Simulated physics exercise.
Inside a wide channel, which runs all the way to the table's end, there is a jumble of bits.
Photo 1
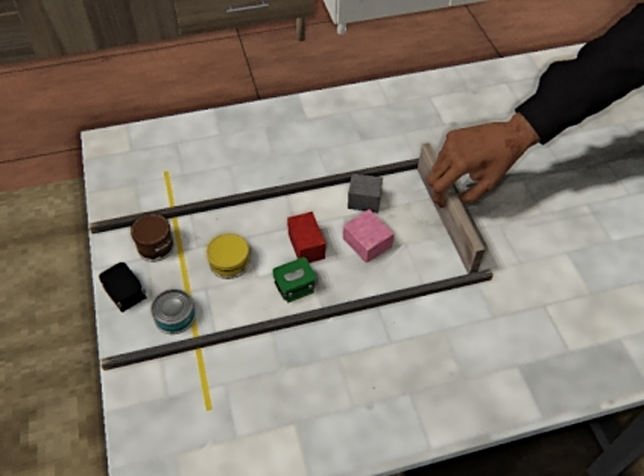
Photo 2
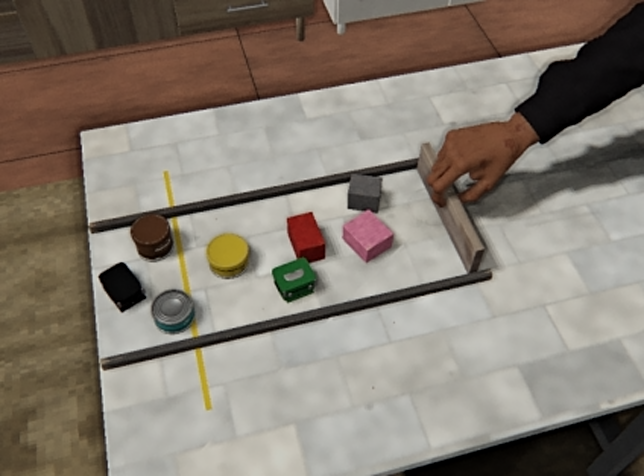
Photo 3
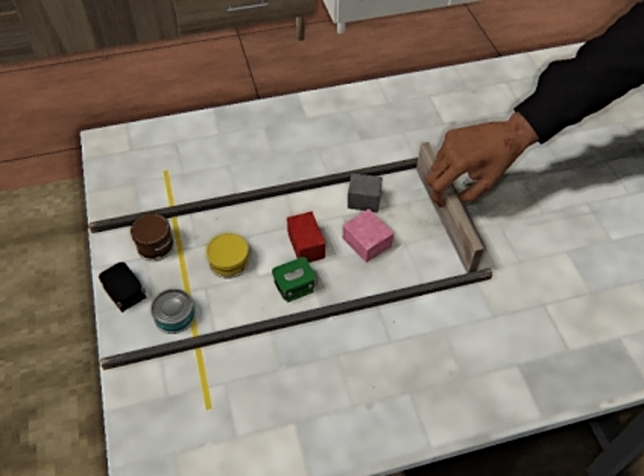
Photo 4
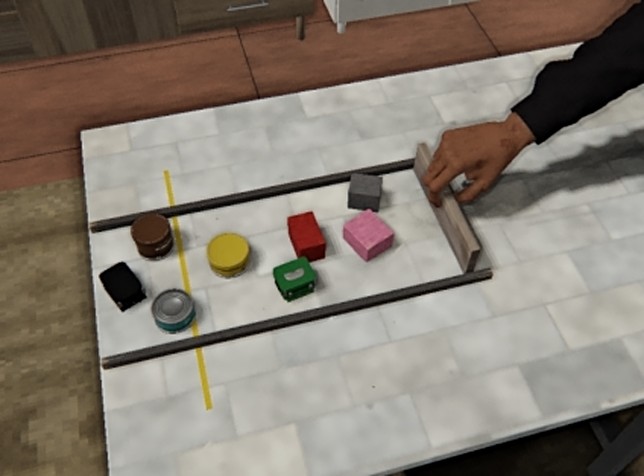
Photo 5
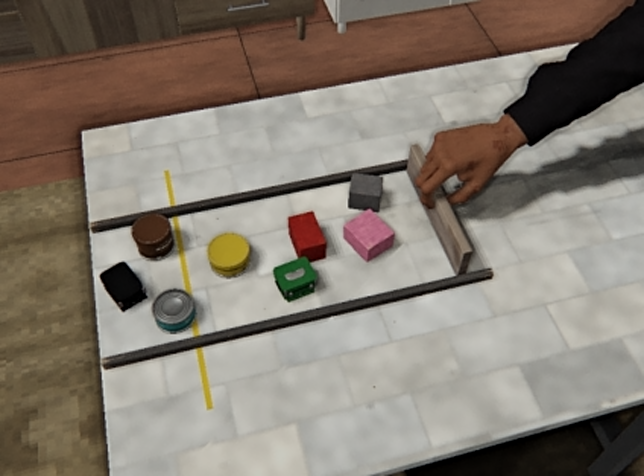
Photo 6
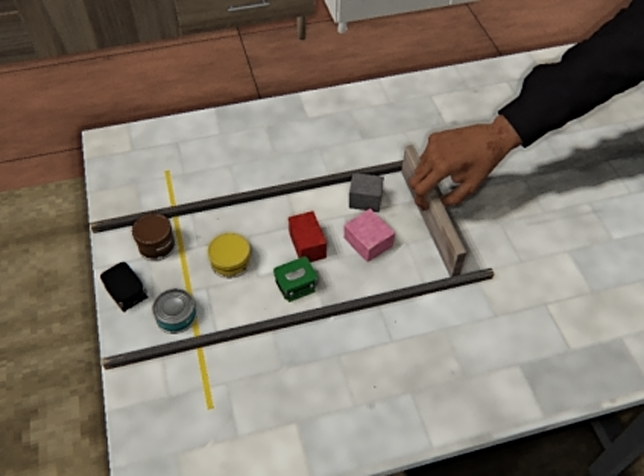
In this clip, a hand holds a board upright between two dark rails on a tiled tabletop, then slides it slightly left toward scattered blocks, cases and round containers, which stay still around a yellow tape line.
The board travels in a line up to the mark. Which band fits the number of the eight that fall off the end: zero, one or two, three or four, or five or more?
The band is one or two.
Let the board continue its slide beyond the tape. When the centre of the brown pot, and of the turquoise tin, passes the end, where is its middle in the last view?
Around (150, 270) first and around (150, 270) second.
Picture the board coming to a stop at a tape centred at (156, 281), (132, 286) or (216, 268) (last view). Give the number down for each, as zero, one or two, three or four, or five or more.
So in that order I'd say either one or two; 5 or more; none at all.
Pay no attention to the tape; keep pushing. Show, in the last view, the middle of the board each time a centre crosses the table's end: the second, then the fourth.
I'd put it close to (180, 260) and later close to (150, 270).
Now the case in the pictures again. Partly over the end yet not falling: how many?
Overhanging: 1.
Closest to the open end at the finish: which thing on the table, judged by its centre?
It's the yellow tin.
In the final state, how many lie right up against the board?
It is in contact with 3.
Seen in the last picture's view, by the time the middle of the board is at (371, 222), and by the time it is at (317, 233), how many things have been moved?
The counts are 2 and 3.
Soon after, none off yet; black case at rest near (124, 287); brown pot at rest near (154, 237); turquoise tin at rest near (175, 311).
By the end, the number that fall off is one or two; fallen, black case.
